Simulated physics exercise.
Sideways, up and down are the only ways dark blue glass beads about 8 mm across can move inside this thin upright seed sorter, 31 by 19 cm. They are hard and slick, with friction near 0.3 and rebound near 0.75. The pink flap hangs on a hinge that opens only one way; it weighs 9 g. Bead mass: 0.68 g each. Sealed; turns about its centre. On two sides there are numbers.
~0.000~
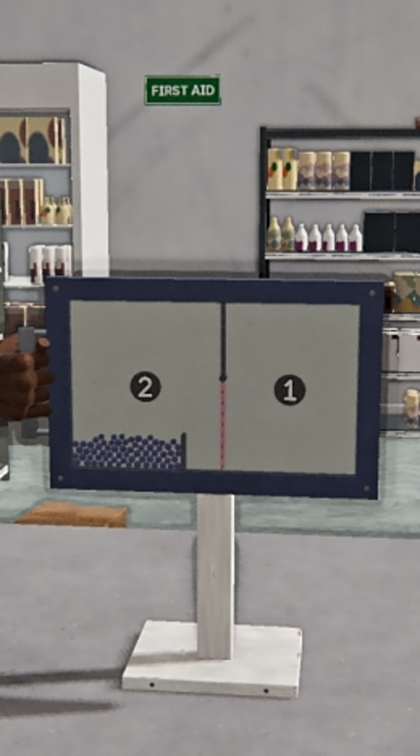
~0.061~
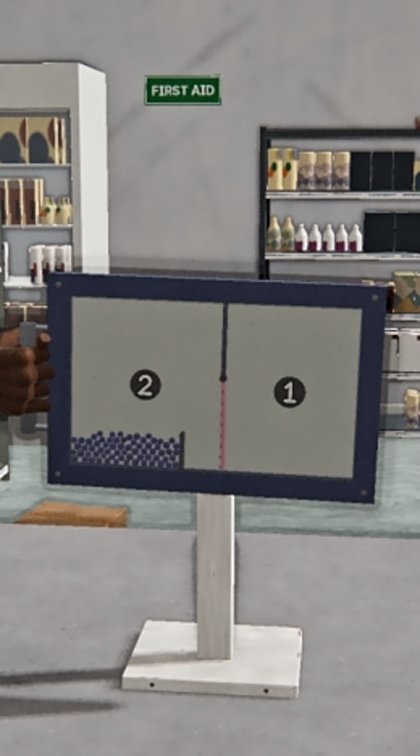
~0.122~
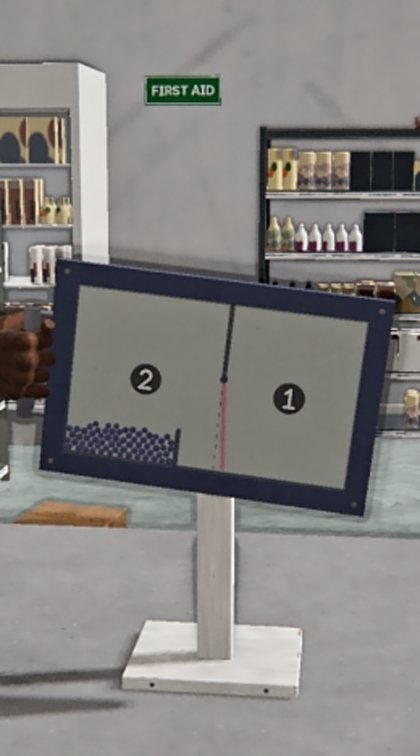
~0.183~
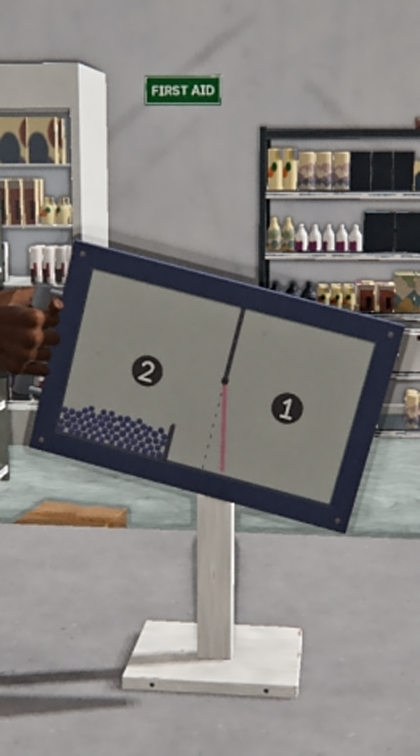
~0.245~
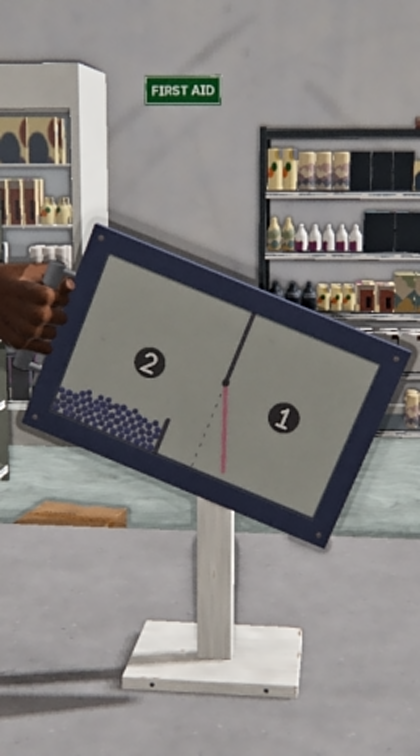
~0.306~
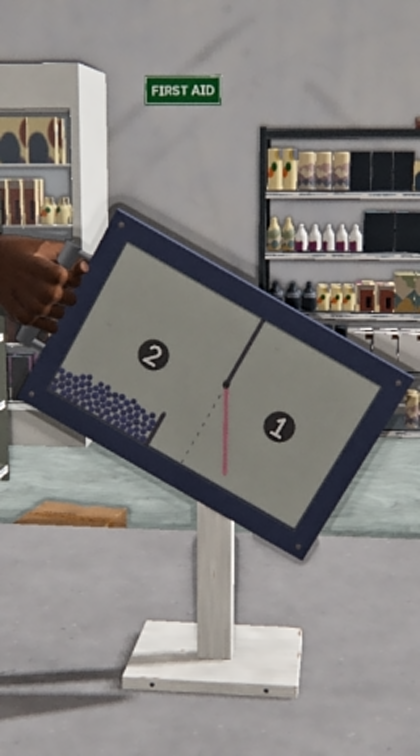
In a shop with stocked shelves and a green first aid sign on the grey wall, a fixed, front-on view faces a thin dark-blue-framed panel on a white stand. Dark blue beads lie piled at its lower left behind a short wall, with a pink flap hanging mid-panel between two numbered sides. A hand at the left edge turns the panel steadily clockwise, raising its left side, while the flap stays hanging upright and the beads remain heaped.
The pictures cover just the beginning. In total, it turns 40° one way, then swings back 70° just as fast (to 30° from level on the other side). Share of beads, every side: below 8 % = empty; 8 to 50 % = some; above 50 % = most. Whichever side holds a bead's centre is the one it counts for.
No. 1: Empty; 2: Most.
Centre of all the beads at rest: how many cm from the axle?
Offset approx. 5 cm left, 12 cm below.
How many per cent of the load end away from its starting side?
About 0 %.
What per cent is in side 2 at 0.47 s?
Share: Near 100 per cent.
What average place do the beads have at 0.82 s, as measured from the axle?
Some 9 cm left and 7 cm below.
After 0.47 s, it stands 40° clockwise; the beads' middle is 12 cm left of and level with the centre; no. 2, 100 %; pink flap open 41°.
After 0.82 s, it stands 5° clockwise; the beads' middle is 9 cm left of and 7 cm below the centre; no. 2, 100 %; pink flap open 6°.
After 1.18 s, it stands 30° anticlockwise; the beads' middle is 4 cm left of and 11 cm below the centre; no. 2, 100 %; pink flap shut.
At rest by 2.1 s, it stands 30° anticlockwise; no. 1, 0 %, no. 2, 100 %; pink flap shut.
